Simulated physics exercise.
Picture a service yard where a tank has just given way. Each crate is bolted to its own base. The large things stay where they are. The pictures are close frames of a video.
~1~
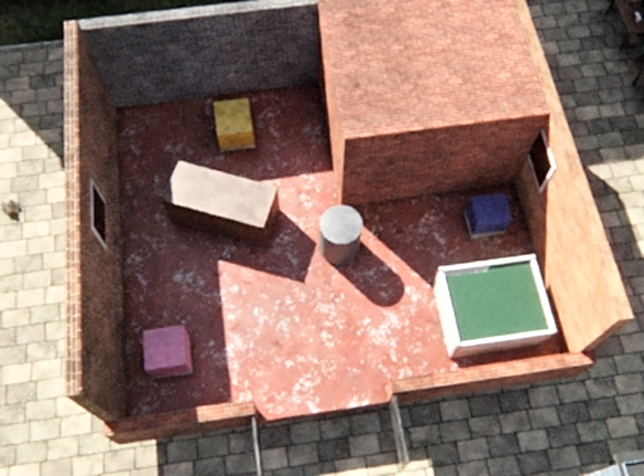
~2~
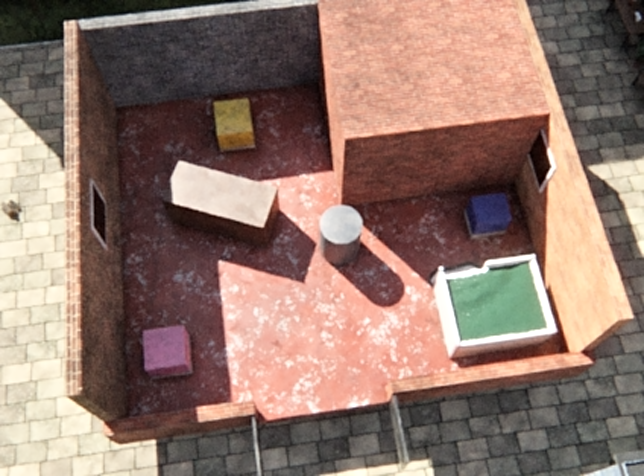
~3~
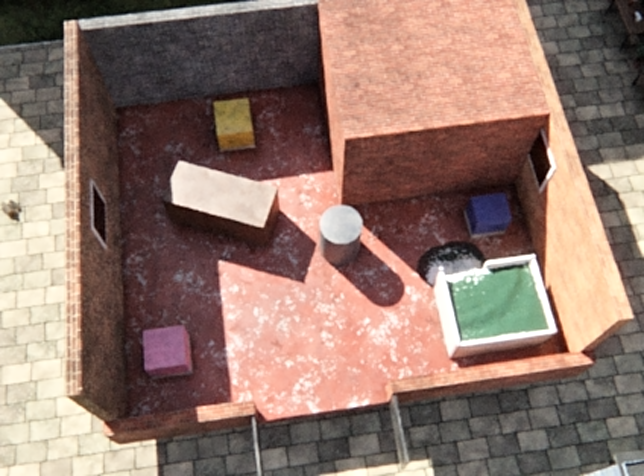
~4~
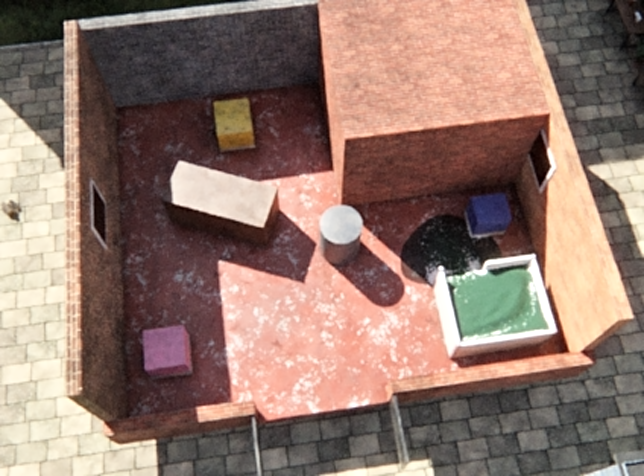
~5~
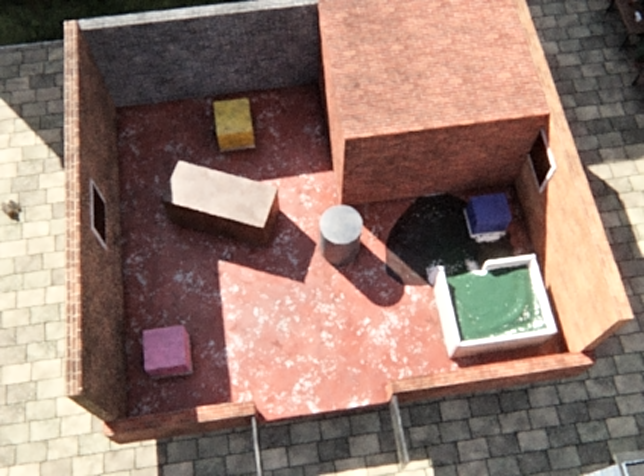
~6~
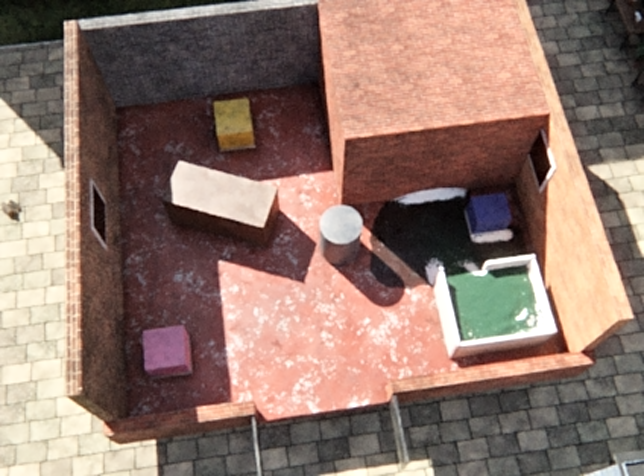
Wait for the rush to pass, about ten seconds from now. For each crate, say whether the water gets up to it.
One by one: The pink crate will have no water on it; the yellow crate will have water on it; the blue crate will have water on it.
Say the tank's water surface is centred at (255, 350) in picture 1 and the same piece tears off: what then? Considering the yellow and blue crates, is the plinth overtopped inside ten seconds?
Note: Yellow crate is hit, blue crate is left alone.
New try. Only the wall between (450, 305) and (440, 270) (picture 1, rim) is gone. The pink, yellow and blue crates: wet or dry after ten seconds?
Going through them, the pink gets reached, the yellow is never reached and the blue is never reached.
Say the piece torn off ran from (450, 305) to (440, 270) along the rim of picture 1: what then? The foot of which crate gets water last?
That would be the yellow-painted one.
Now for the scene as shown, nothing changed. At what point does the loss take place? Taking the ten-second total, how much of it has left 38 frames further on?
Roughly 30 %.
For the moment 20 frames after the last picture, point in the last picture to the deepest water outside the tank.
I'd go with (354, 231) as the deepest place.
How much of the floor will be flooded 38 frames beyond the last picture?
It comes to 75 per cent.
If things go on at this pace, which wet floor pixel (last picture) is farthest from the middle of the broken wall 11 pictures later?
At about (233, 185).
A moment on, water covers 15 % of the floor; the pink crate not reached, the yellow crate not reached, the blue crate water round its plinth.
Next, water covers 25 % of the floor; the pink crate not reached, the yellow crate not reached, the blue crate water round its plinth.
Then, water covers 45 % of the floor; the pink crate water round its plinth, the yellow crate water round its plinth, the blue crate water round its plinth.
Later, water covers 75 % of the floor; the pink crate water round its plinth, the yellow crate water round its plinth, the blue crate water round its plinth.
In the end, water covers 90 % of the floor; the pink crate stayed above the water, the yellow crate was topped, the blue crate was topped.
